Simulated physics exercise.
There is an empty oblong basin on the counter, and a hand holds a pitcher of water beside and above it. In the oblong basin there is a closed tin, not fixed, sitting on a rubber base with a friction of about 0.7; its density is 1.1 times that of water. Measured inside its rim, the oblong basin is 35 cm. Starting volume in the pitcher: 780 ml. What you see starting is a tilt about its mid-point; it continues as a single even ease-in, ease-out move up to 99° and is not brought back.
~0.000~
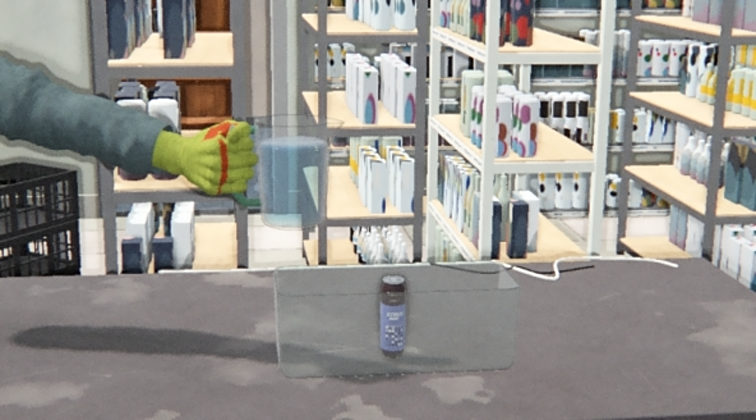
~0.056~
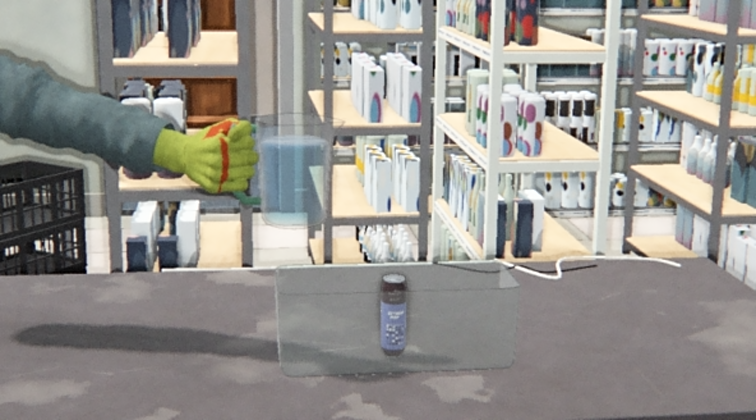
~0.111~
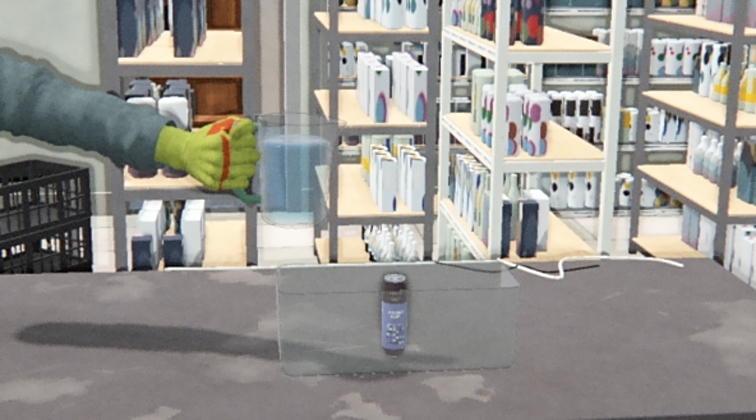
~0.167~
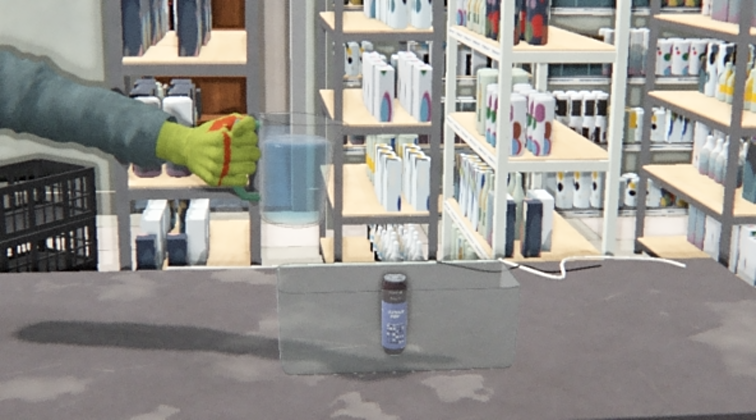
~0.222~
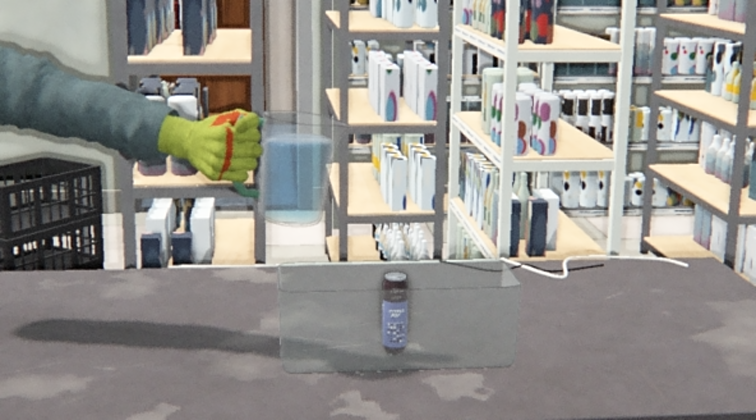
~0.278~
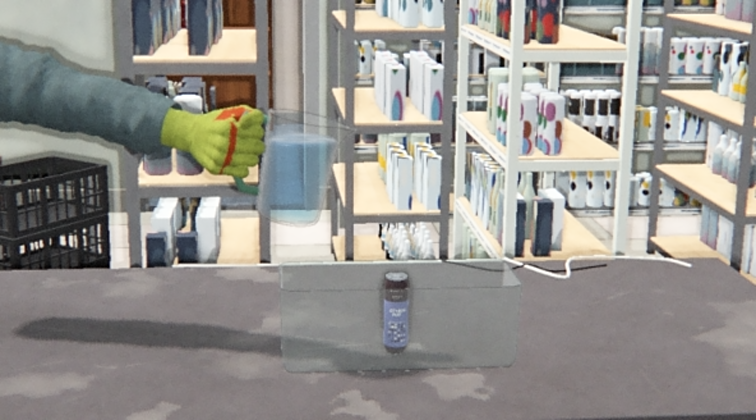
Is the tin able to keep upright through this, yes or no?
Yes, it remains upright.
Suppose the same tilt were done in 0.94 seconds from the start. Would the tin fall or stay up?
Outcome - the tin remains standing.
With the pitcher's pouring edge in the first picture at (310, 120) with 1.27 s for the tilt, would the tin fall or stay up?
Then it stays on its base.
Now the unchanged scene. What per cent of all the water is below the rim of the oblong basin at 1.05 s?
About 32 per cent.
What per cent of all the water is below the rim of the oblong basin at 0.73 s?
Near 1 in a hundred.
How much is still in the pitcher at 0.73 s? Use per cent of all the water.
Around 90 in a hundred.
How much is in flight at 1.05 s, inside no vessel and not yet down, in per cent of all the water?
Near 20 in a hundred.
After 0.73 s the tilt is 61° and 91 per cent is still to pour; the tin stands where it began.
After 1.05 s the tilt is 92° and 46 per cent is still to pour; the tin stands where it began.
After 1.40 s the tilt is 99° and 8 per cent is still to pour; the tin stands where it began.
After 1.77 s the tilt is 99° and 1 per cent is still to pour; the tin stands where it began.
In the end the tin stands where it began.
